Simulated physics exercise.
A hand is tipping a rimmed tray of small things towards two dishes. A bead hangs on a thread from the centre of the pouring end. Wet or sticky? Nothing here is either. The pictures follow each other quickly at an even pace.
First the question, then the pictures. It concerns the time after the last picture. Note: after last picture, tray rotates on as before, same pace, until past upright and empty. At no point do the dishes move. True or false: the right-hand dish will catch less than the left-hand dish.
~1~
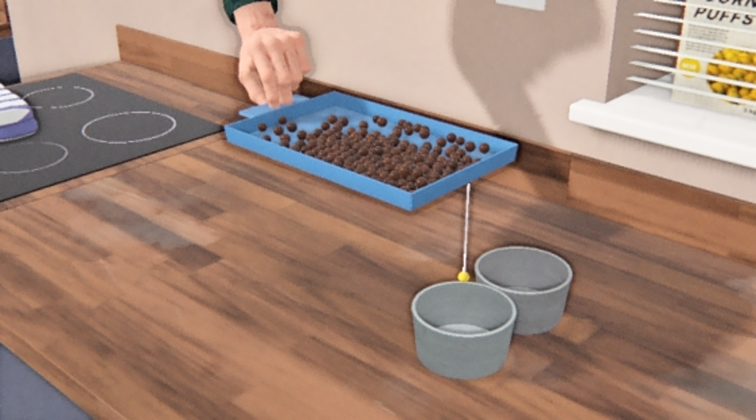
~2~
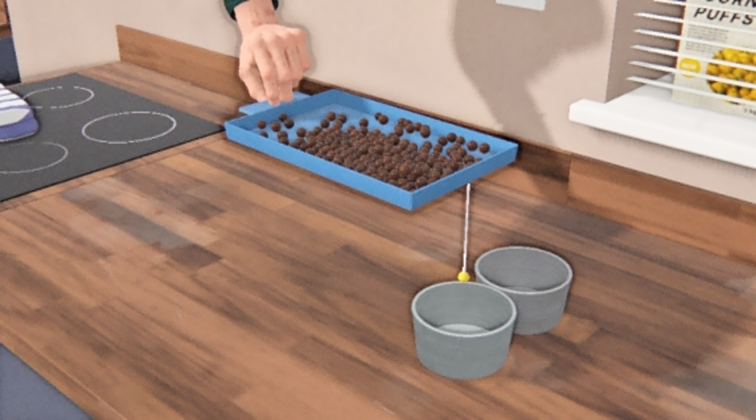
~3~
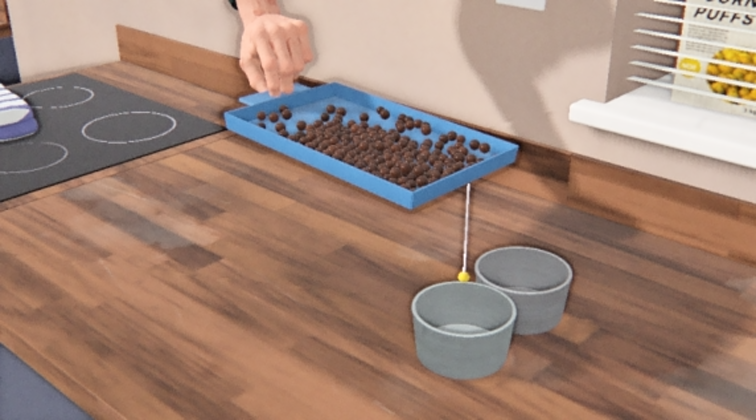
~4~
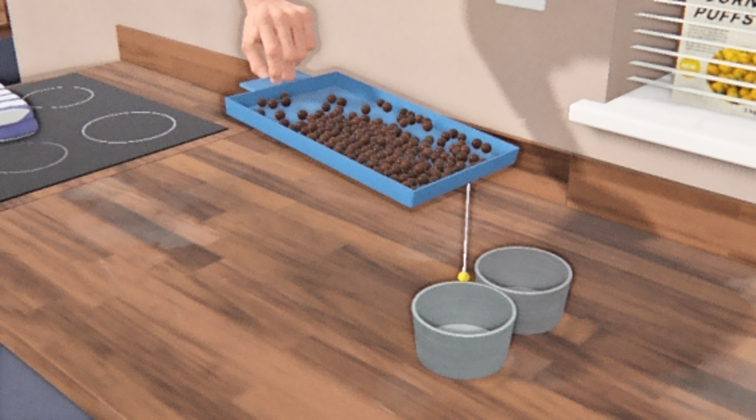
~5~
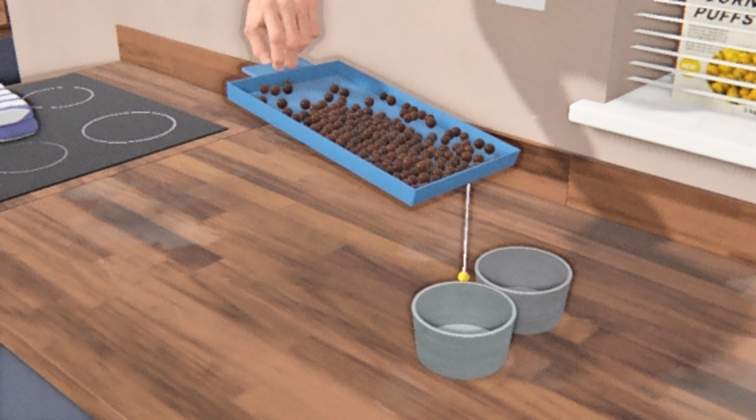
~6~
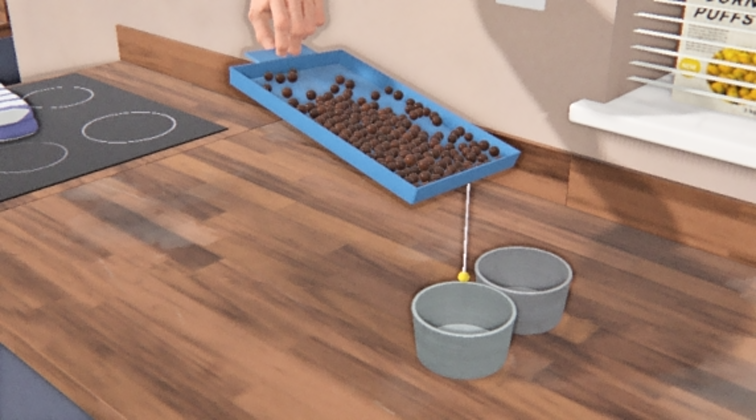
False, the right-hand dish catches more.
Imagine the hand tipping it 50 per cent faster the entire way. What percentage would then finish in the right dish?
I'd put it at some 50 per cent.
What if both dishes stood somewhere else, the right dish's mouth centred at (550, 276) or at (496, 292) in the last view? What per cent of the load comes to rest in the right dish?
It would be roughly 60 per cent, followed by roughly 30 per cent.
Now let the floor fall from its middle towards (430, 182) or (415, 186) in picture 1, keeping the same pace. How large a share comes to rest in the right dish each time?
0 % and 0 %, roughly.
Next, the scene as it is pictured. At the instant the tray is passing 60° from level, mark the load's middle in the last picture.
Centre estimate: (446, 110).
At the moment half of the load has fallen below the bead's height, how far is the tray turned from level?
Angle reached: About 95°.
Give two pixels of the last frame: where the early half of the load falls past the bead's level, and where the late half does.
Around (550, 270) at first; around (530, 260) after that.
Soon after the last picture, tray tipped steeply; nearly all on the tray; a stray few outside both.
A little later, tray tipped right over; a small part on the tray; a stray few in the left dish; about a third in the right dish; about a third outside both; a small part in the air.
Later still, tray tipped past a quarter turn; a small part in the left dish; about half in the right dish; about a third outside both.
By the end, tray tipped past a quarter turn; a small part in the left dish; about half in the right dish; about a third outside both.
